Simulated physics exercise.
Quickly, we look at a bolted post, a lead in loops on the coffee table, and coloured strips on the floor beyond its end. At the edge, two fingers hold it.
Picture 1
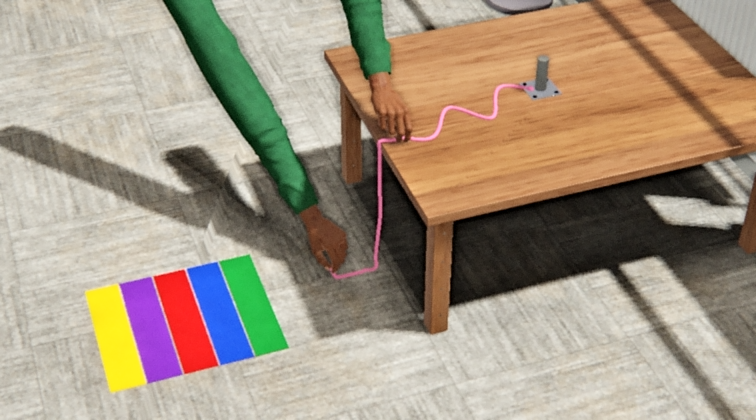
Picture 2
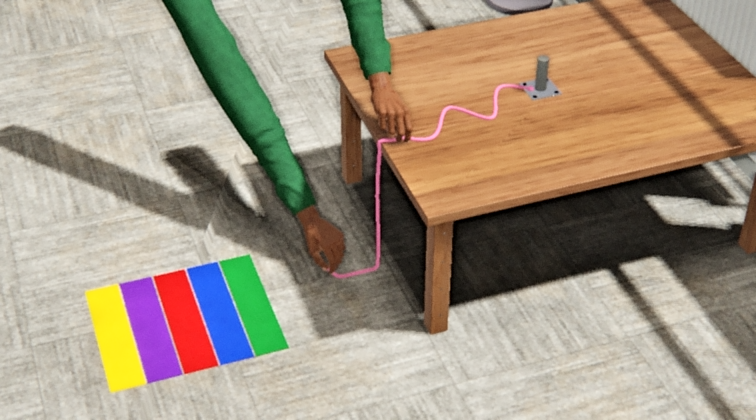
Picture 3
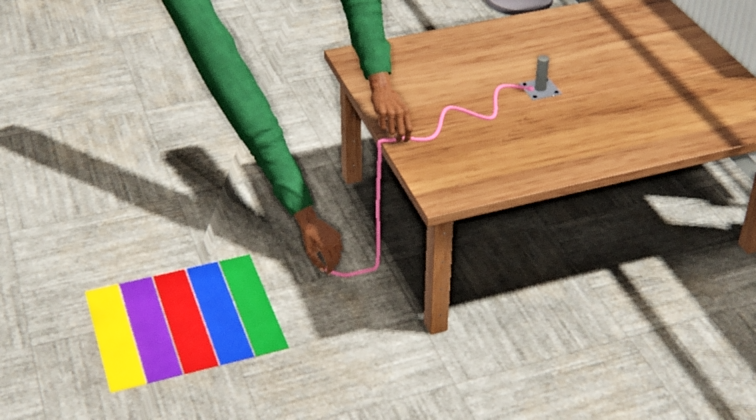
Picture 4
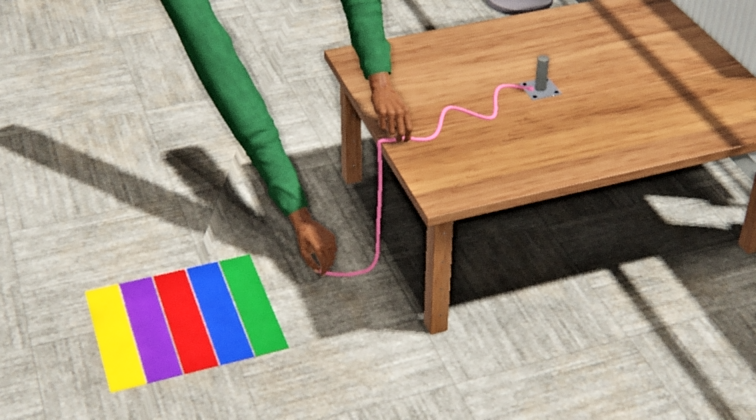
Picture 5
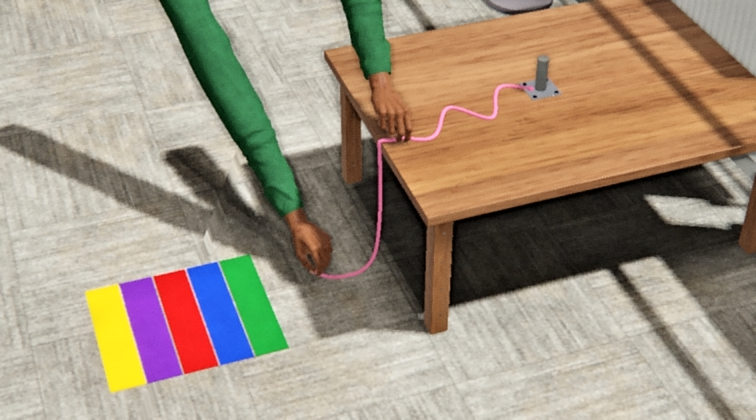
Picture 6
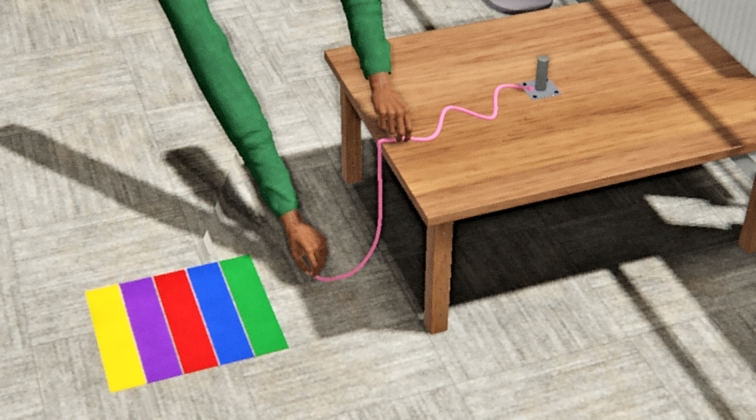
On a coffee table, a pink lead runs in loose waves from a small metal post to the edge, where one hand presses it. Below, beside coloured strips on the floor, a second green-sleeved arm draws the hanging end slightly left, and the lead's sharp bend gradually opens into a smooth curve.
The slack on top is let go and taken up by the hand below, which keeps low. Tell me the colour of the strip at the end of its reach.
It is purple.
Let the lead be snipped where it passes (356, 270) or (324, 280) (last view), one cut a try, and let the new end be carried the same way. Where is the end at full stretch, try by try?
First try near (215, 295), second near (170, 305).
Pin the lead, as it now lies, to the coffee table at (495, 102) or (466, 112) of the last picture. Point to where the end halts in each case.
The two answers, in sequence: (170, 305) and (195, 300).
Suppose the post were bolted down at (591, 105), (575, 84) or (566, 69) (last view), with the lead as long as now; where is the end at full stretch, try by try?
First (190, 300), then (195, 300), and last (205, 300).
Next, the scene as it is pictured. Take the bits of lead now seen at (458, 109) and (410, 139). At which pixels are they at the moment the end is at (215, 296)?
About (423, 123) for the first point; the other lies about (368, 173).
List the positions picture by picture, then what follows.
The first frame shows end (331, 269); green (266, 334); blue (231, 343); red (196, 351); purple (159, 360); yellow (124, 369).
The second frame shows end (329, 269); lead through (499, 88) (479, 116) (438, 130) (380, 147) (377, 207) (378, 260).
The third frame shows end (326, 270).
The fourth frame shows end (320, 271); lead through (499, 88) (479, 116) (438, 130) (380, 147) (379, 207) (376, 260).
The fifth frame shows end (316, 272).
The sixth frame shows end (312, 273); lead through (499, 88) (479, 116) (438, 130) (380, 147) (380, 207) (366, 260).
Early on, end near (215, 296); over blue.
Midway, end near (173, 306); over red.
At the end of the slack, end near (149, 312); over purple. Over purple.
